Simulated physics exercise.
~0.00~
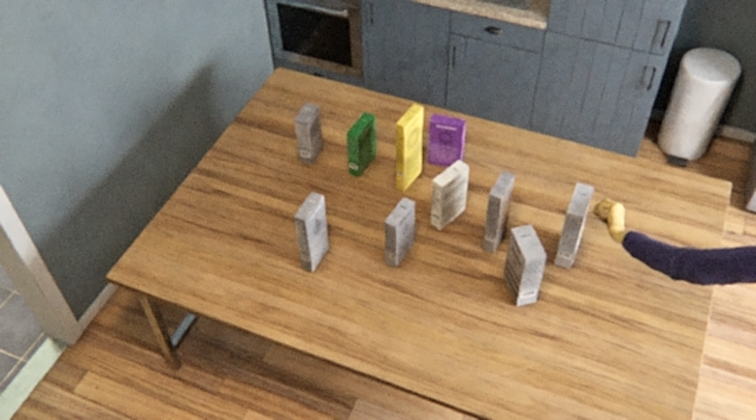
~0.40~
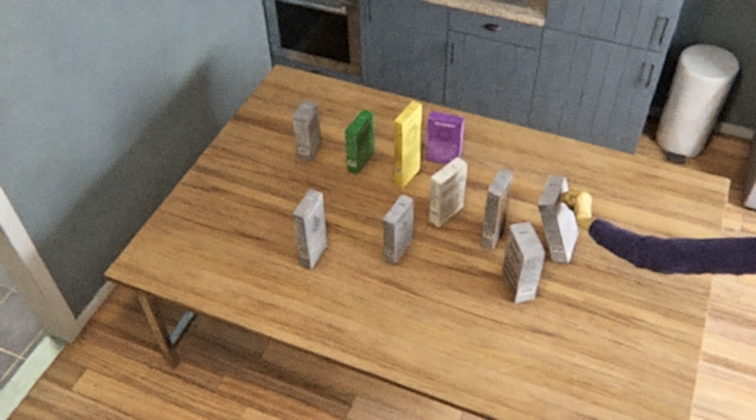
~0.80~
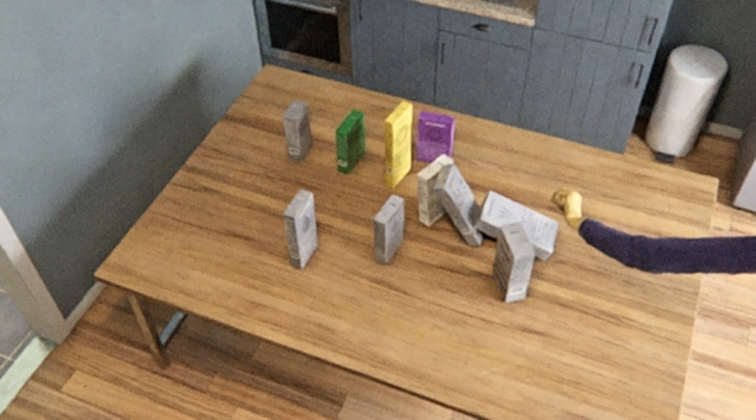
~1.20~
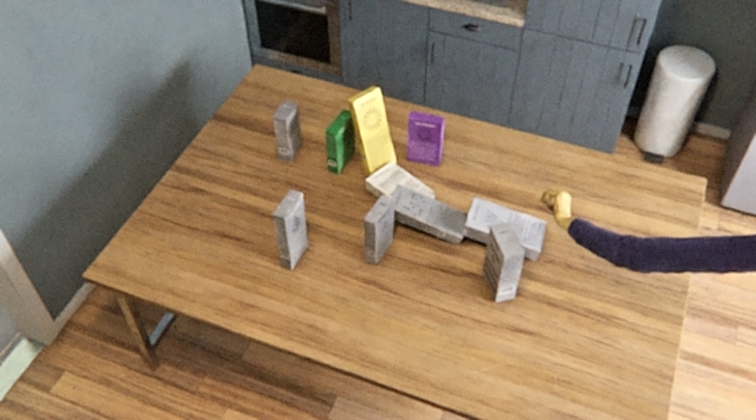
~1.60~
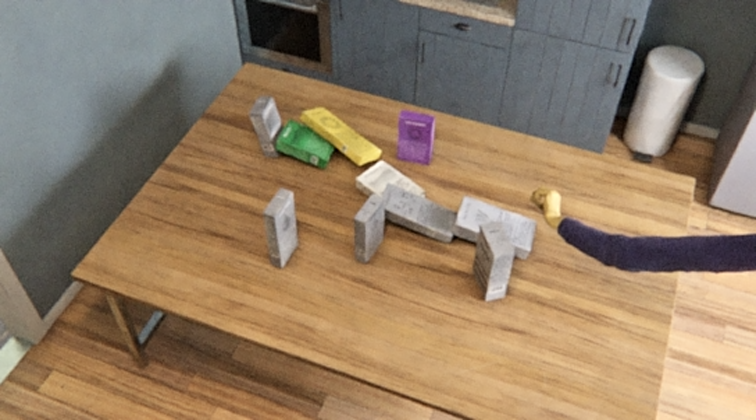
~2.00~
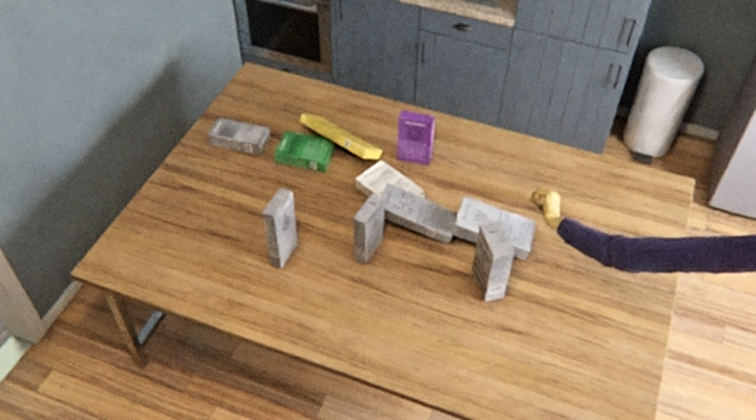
To begin with, grey, white, green, yellow and purple boxes stand scattered over a wooden table while a hand in a dark sleeve reaches in from the right. The finger tips the rightmost grey box leftward, then stops as that box falls against its grey neighbour. The neighbour topples into the white box, which drops and knocks the tall yellow one. The yellow box falls left, taking the green box down with it, and the far grey box tips over last. The green and yellow boxes end lying flat, while the purple box and three grey ones remain standing.
